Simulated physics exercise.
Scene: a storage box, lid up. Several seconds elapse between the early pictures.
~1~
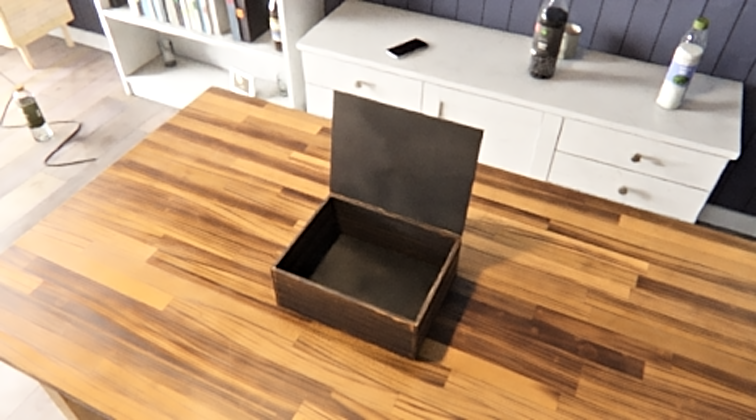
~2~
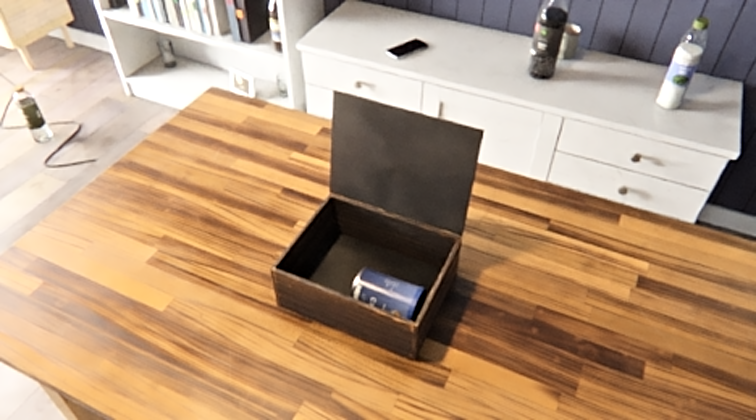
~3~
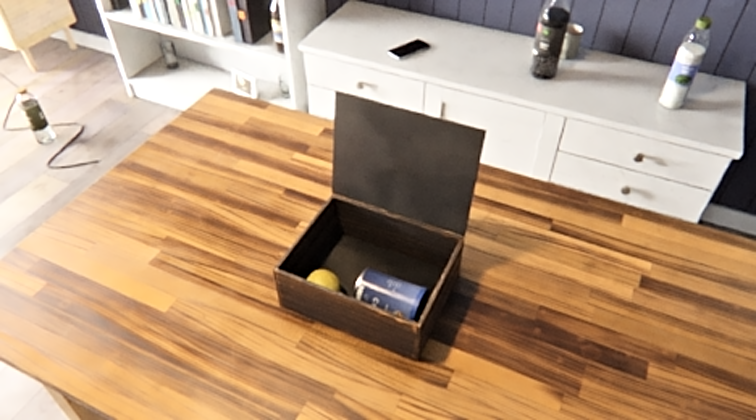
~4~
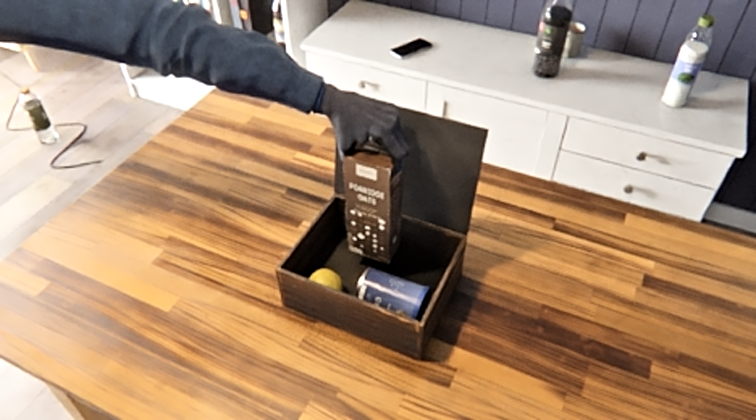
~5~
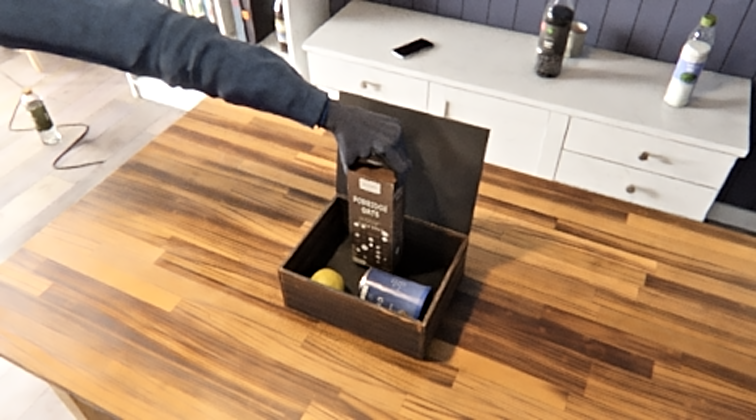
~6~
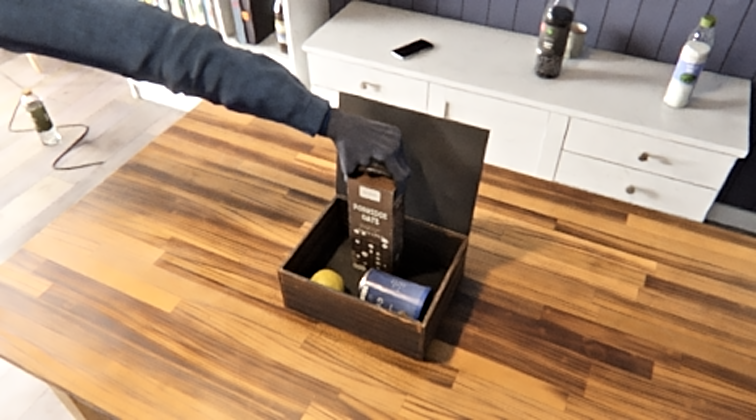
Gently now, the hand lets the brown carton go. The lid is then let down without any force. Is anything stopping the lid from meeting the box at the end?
Yes, the lid is kept from closing.
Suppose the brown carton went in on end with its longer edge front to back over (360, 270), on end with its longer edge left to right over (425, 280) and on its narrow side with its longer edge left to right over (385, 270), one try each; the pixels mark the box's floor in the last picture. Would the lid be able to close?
On the first go it can't shut, on the second it can't shut, and on the third it comes down fully.
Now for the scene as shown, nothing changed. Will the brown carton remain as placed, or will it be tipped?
Simply put, the brown carton gets tilted.
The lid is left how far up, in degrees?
Near 25°.
Then, 1.20 s later than the last frame, lid starting down.
Then, 1.60 s later than the last frame, lid 68° above the rim; brown carton tilted by 7° near (373, 228).
Then, 1.90 s later than the last frame, lid 43° above the rim; brown carton tilted by 30° near (363, 245).
Then, 2.00 s later than the last frame, lid 32° above the rim; brown carton tilted by 52° near (360, 257).
When it is over, lid 24° above the rim; lying over in the box, brown carton; the other 2 as before. End places, in pixels of the last picture, brown carton near (359, 257).
